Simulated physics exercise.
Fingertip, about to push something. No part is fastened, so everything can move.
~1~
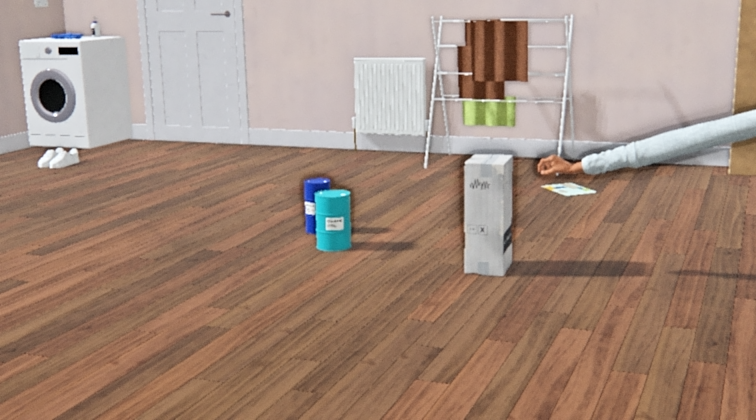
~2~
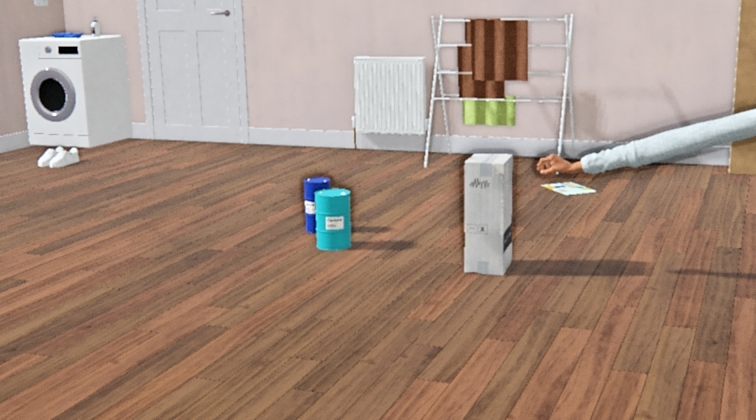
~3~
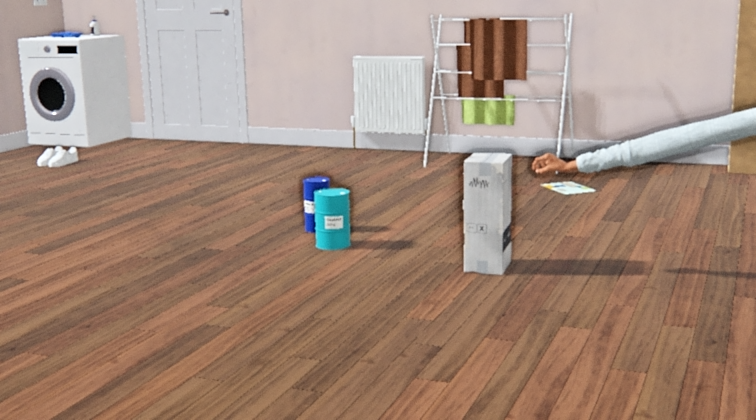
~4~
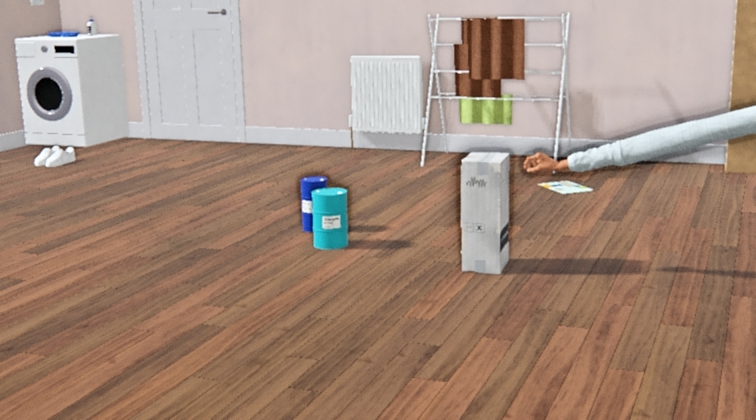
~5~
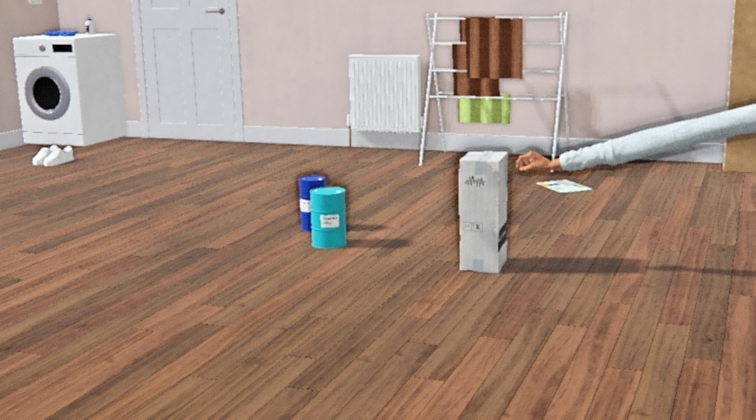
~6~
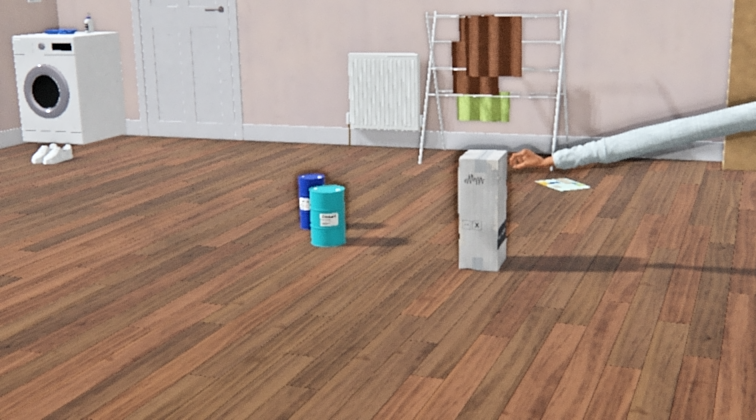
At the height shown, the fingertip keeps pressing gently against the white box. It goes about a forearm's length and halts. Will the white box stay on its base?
No, it goes over.
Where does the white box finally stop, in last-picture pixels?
Near pixel (403, 240).
Then, 0.40 s on from there, white box turned 12° from how it was put near (471, 206).
Then, 0.80 s on from there, white box turned 31° from how it was put near (452, 206).
Then, 1.00 s on from there, white box turned 55° from how it was put near (430, 215).
Then, 1.20 s on from there, white box on its side near (406, 237).
In the end, toppled on the floor, white box. At the end, from the last picture's camera, white box near (403, 240).
